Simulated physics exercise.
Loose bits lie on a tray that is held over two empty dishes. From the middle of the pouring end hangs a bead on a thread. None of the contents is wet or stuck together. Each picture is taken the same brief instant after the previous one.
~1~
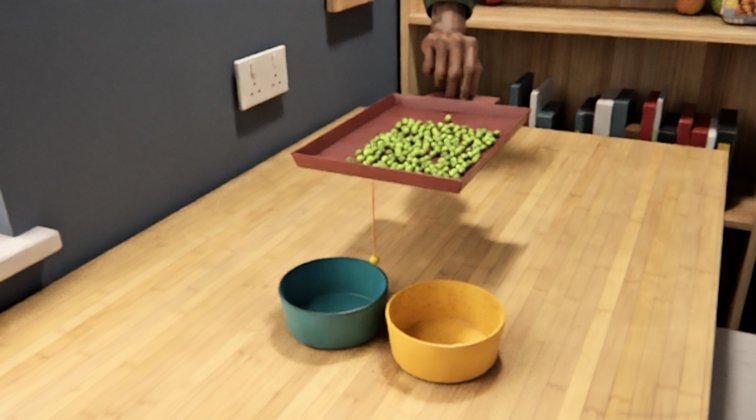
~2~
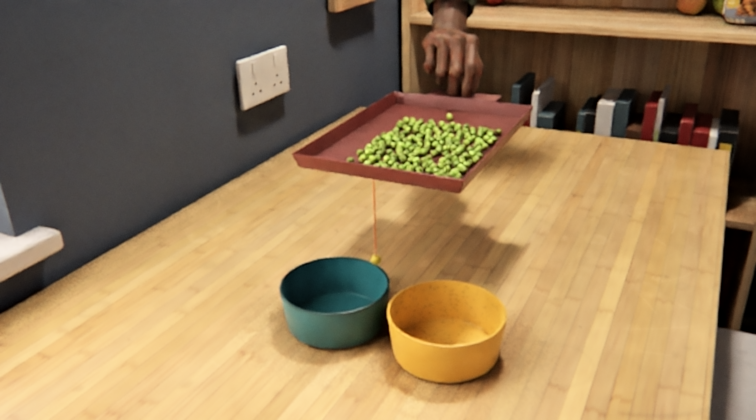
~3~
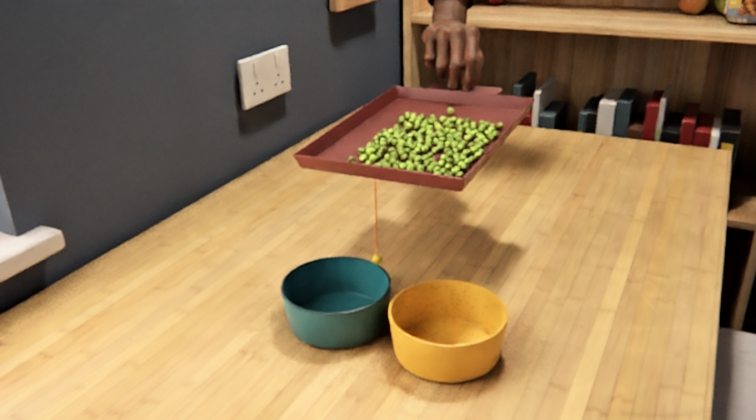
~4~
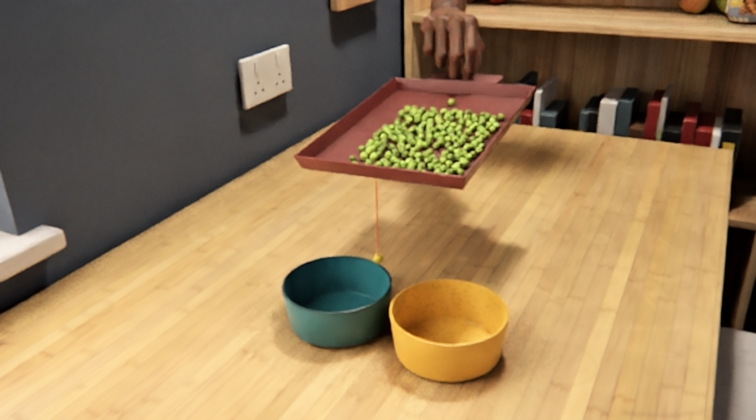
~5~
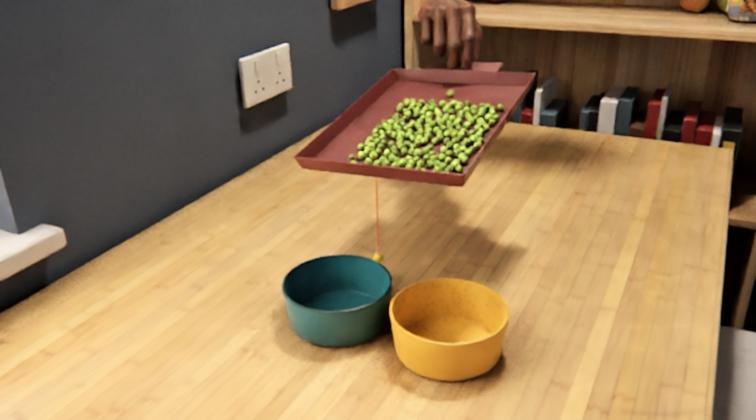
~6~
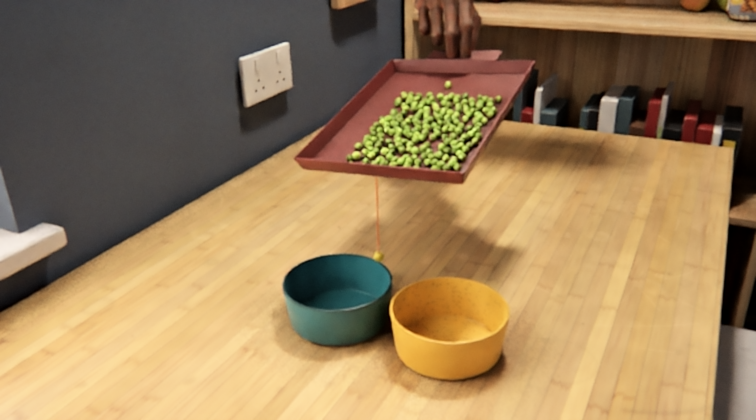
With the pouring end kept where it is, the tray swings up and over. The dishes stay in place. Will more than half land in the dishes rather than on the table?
Yes, most likely the dishes will collect the majority of it.
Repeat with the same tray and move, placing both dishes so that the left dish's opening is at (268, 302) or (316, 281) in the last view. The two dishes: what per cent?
10 and 90 %.
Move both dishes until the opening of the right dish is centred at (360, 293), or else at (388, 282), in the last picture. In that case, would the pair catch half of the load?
First try: A majority; second try: A majority.
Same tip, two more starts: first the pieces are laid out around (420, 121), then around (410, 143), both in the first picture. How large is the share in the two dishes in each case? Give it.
The first start yields 50 per cent, the second 60 per cent.
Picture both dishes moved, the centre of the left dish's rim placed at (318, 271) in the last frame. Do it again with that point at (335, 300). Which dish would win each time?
Trial one goes to the left of the two, trial two to the left of the two.
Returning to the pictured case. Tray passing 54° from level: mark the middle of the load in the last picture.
I'd put it at about (361, 146).
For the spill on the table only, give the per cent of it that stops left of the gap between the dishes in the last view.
Roughly 100 in a hundred.
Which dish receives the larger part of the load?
Looking at the end state, it is the left-side one.
Shortly afterwards, tray tipped steeply; the whole lot on the tray.
Next, tray tipped right over; a little on the tray; only a few in the right dish; near half in the left dish; near a quarter outside both; a little in the air.
Some moments later, tray tipped past a quarter turn; only a few in the right dish; near two thirds in the left dish; near a third outside both.
In the end, tray tipped past a quarter turn; only a few in the right dish; near two thirds in the left dish; near a third outside both.
